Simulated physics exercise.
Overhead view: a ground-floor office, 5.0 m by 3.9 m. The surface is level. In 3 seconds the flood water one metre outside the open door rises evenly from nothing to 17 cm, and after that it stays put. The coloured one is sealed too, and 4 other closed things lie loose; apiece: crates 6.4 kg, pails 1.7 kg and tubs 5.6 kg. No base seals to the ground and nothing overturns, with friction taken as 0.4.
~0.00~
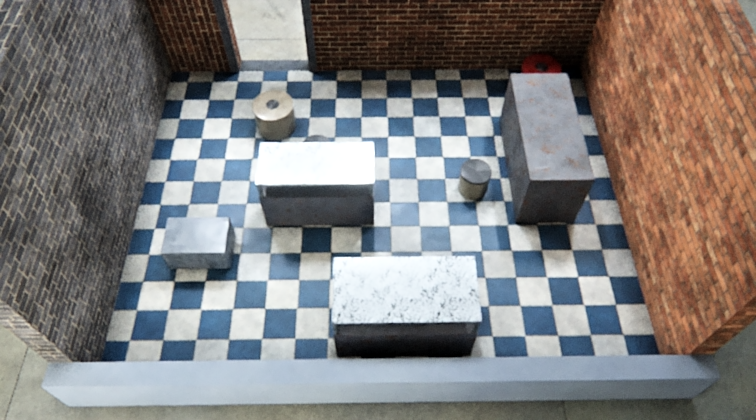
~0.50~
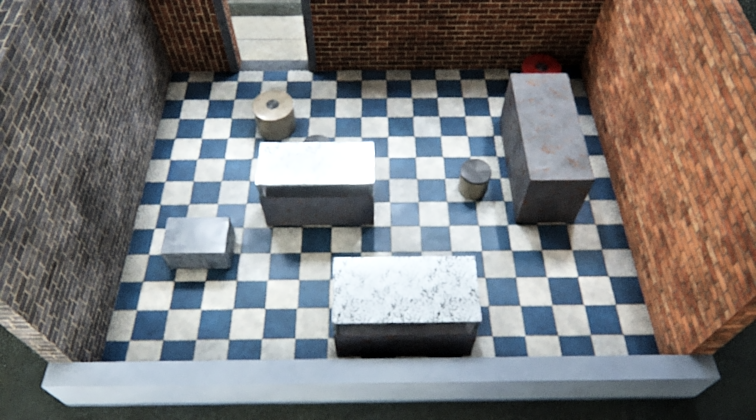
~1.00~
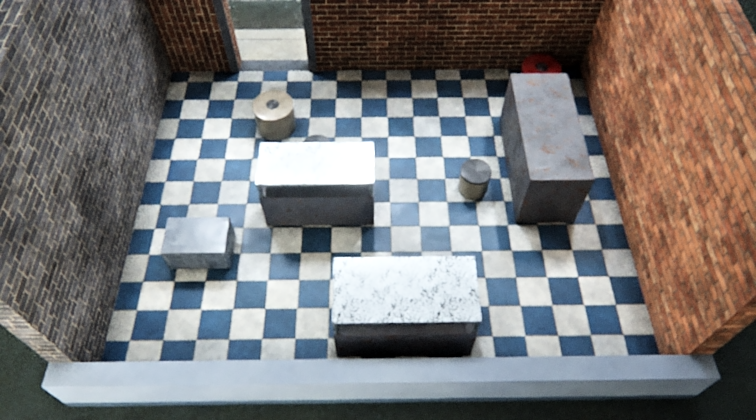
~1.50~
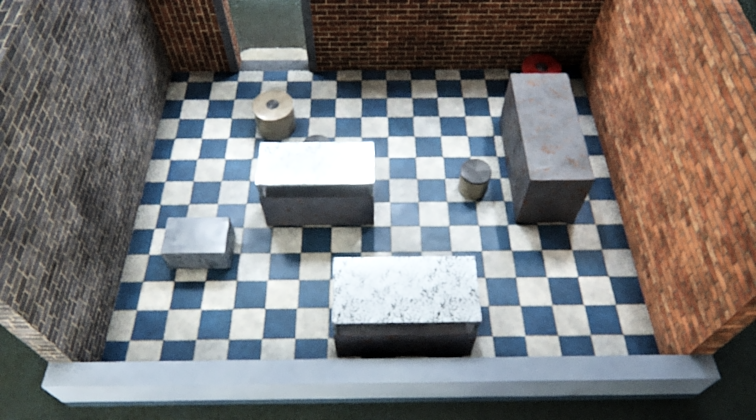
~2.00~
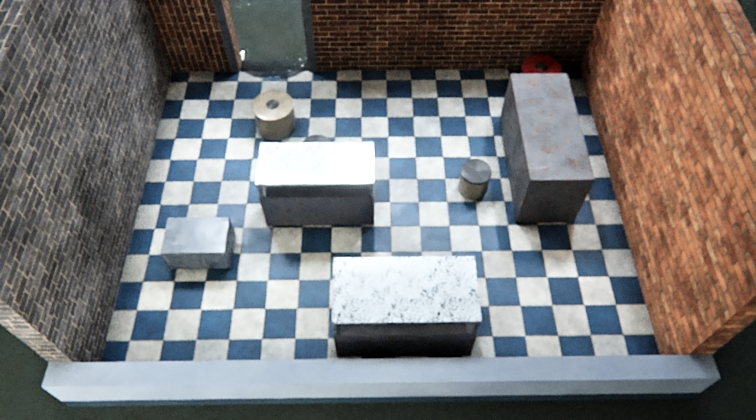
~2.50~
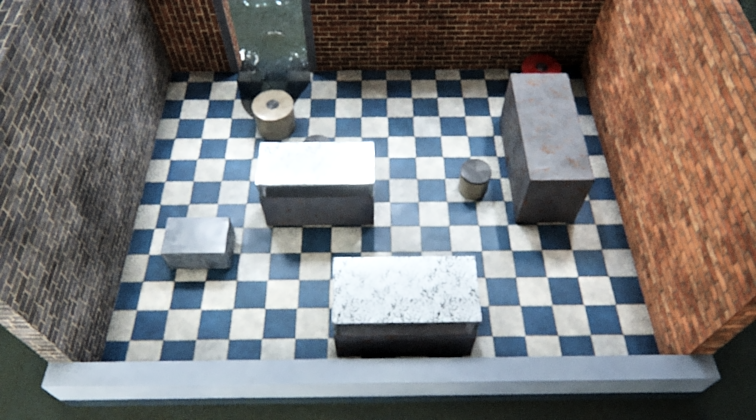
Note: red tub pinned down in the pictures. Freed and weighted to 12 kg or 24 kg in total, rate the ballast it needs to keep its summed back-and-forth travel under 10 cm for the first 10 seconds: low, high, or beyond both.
Low.
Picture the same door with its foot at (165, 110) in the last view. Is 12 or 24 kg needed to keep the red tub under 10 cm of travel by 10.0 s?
Okay, so only the heavy mass does.
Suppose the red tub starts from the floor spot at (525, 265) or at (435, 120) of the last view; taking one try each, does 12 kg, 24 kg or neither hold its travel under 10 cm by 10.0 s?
Well, first the light mass is sufficient, and next the light mass is sufficient.
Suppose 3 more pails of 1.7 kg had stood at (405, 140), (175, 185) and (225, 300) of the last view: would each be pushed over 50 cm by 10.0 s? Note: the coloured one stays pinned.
In turn: Beyond it, beyond it, beyond it.
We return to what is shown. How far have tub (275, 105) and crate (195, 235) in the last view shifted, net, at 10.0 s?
Respectively 250 and 120 cm.
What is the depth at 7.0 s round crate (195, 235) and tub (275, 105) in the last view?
Around 5 cm and 5 cm.
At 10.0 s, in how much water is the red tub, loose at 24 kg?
Something like 2 centimetres.
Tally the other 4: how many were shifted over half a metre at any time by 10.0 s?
That adds up to 4.
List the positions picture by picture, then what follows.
The red tub at (542, 67), on the bottom; 0.0 m2 under water; 0 of 5 have shifted, in the first picture.
The red tub at (542, 67) rests on the ground; 0.0 m2 under water; 0 of 5 have shifted, in the second picture.
The red tub at (542, 67) rests on the ground; 0.0 m2 under water; 0 of 5 have shifted, in the third picture.
The red tub at (542, 67) rests on the ground; water covers 0.0 m2; 0 of 5 have shifted, in the fourth picture.
The red tub at (542, 67), on the bottom; 0.0 m2 under water; 0 of 5 have shifted, in the fifth picture.
The red tub at (542, 67) rests on the ground; water covers 0.5 m2; 0 of 5 have shifted, in the sixth picture.
After 3.5 s the red tub would be 0 cm from its start with 12 kg and 0 cm from its start with 24 kg; 0 cm of water round it then.
After 4.5 s the red tub would be 0 cm from its start with 12 kg and 0 cm from its start with 24 kg; 0 cm of water round it then.
After 7.0 s the red tub would be 0 cm from its start with 12 kg and 0 cm from its start with 24 kg; 0 cm of water round it then.
After 10.0 s the red tub would be 0 cm from its start with 12 kg and 0 cm from its start with 24 kg; 2 cm of water round it then.
